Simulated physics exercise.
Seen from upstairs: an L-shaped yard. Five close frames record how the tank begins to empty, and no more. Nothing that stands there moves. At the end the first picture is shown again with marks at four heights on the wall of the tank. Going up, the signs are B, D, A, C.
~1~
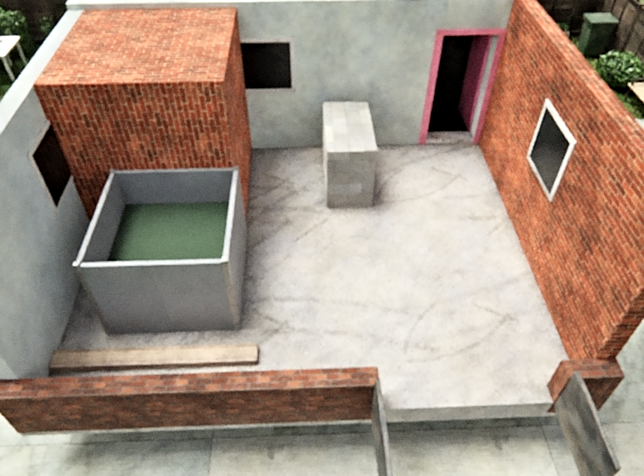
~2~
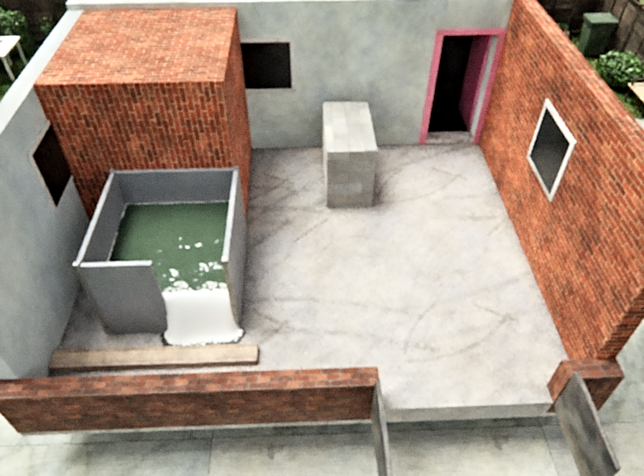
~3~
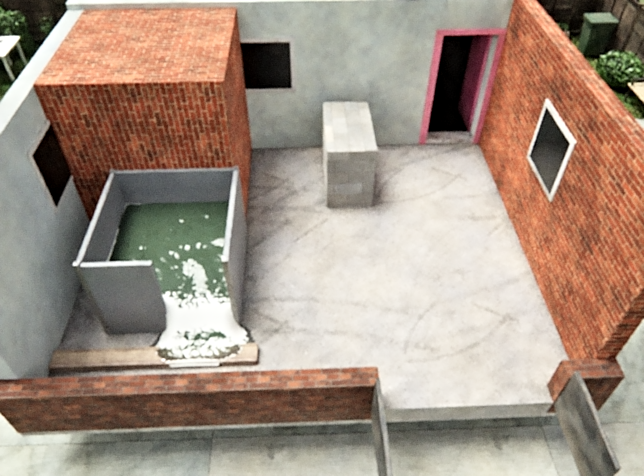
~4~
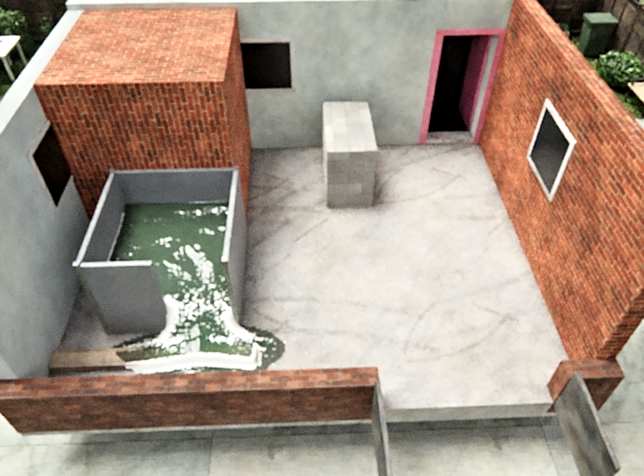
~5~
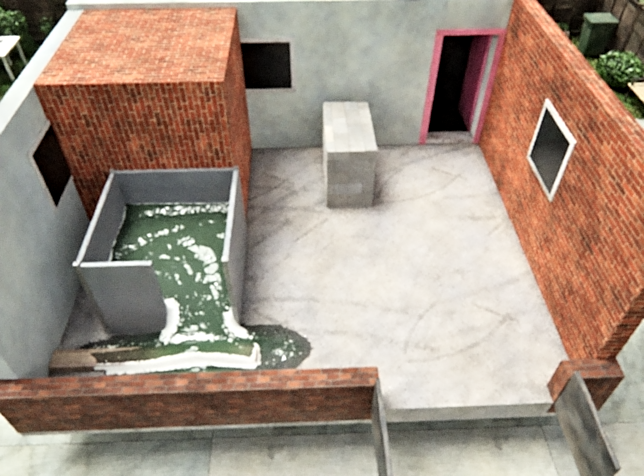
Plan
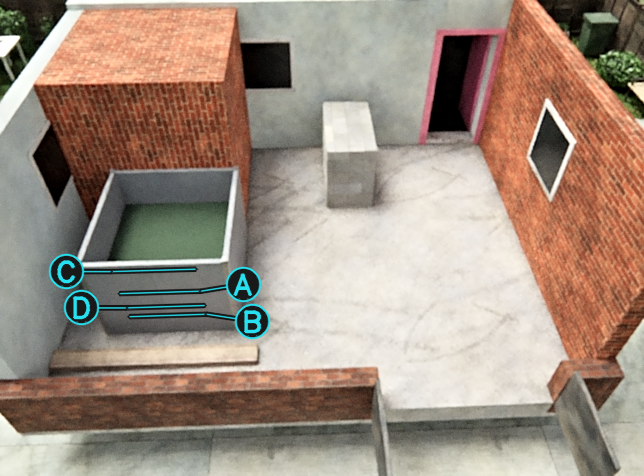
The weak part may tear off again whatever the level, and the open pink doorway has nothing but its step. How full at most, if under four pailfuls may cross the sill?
The answer is line A.
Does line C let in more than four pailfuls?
Yes, that goes wrong.
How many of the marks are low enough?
Three.
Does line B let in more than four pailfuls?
No, not at all.
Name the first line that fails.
It is C.
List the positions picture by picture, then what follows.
Water in the tank at rest, its middle at (173, 244); foot of the pink doorway at (449, 143); open gate at (471, 361), in the first frame.
Front seen at (168, 338), 1 % of the ground wet, in the second frame.
Front seen at (167, 330), 2 % of the ground wet, in the third frame.
Front seen at (246, 334), 6 % of the ground wet, in the fourth frame.
Front seen at (122, 340), 9 % of the ground wet, in the fifth frame.
On the marked copy, A at (160, 292); B at (168, 315); C at (153, 270); D at (165, 306); from the bottom up B, D, A, C.
If A is chosen, a bucket or two gets in.
If B is chosen, nothing gets over.
If C is chosen, about 13 bucketfuls get in.
If D is chosen, nothing gets over.
